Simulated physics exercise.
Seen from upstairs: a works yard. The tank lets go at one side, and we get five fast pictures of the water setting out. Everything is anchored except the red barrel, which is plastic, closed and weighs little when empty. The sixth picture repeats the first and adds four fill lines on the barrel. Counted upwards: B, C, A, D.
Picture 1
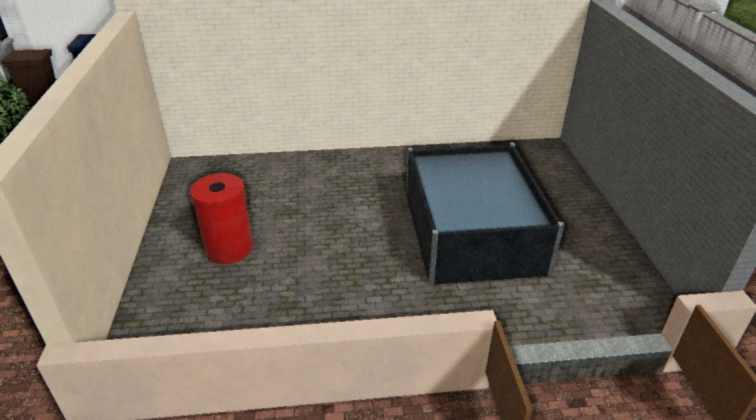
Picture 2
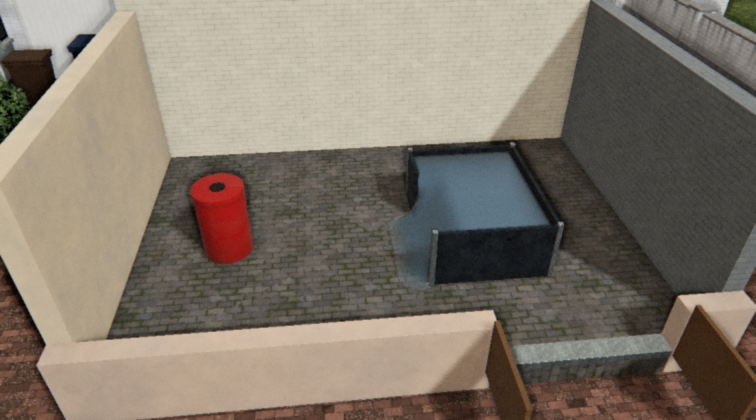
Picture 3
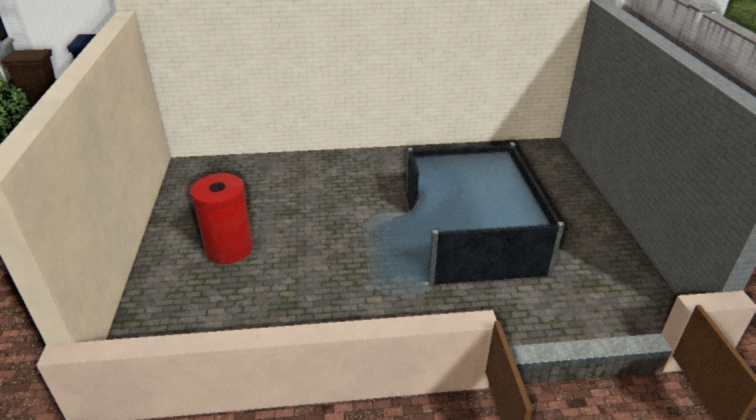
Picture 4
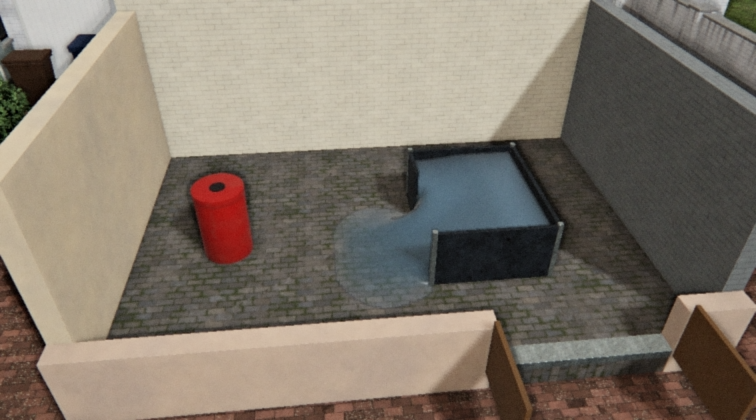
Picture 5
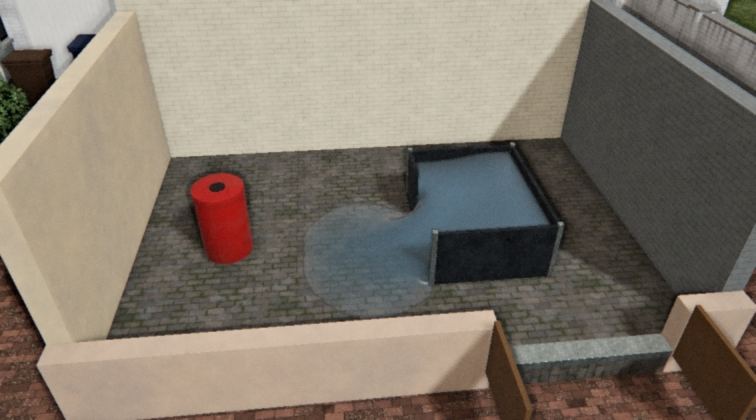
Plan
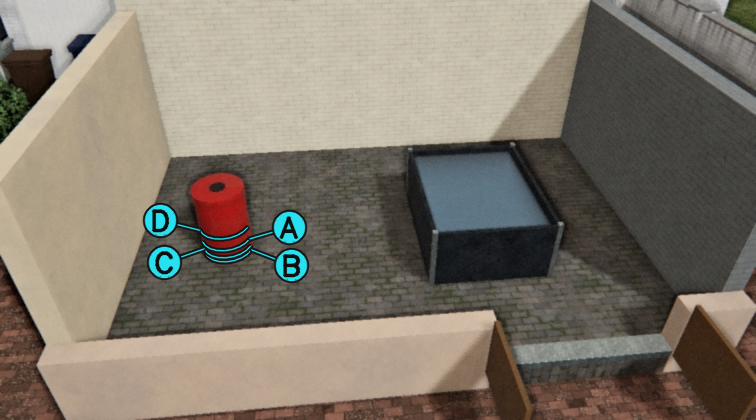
Works yard seen from above, water pouring through the open left side of a dark tank and spreading across paving towards a red barrel.
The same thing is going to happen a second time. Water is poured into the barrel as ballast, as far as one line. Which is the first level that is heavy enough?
Use level D.
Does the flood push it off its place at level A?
Yes, that goes wrong.
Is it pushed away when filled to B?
Yes, that goes wrong.
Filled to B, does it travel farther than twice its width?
Yes, clearly.
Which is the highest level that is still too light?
It is A.
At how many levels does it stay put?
One of the four.
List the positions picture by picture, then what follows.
The first frame shows lid of the red barrel at (217, 187); tank full, its middle at (478, 190); open gate at (586, 306).
In the second frame, 2 % of the ground under water, its edge towards the barrel at (426, 281).
In the third frame, 4 % of the ground under water, its edge towards the barrel at (369, 234).
In the fourth frame, 7 % of the ground under water, its edge towards the barrel at (340, 237).
The fifth frame shows lid of the red barrel at (217, 187); 10 % of the ground under water, its edge towards the barrel at (310, 238).
In cyan, A at (224, 250); B at (226, 261); C at (225, 257); D at (222, 239); from the bottom up B, C, A, D.
If A is chosen, it is pushed about its own width away.
If B is chosen, it is pushed about 4 times its own width away.
If C is chosen, it is pushed about 3 times its own width away.
If D is chosen, it does not move.
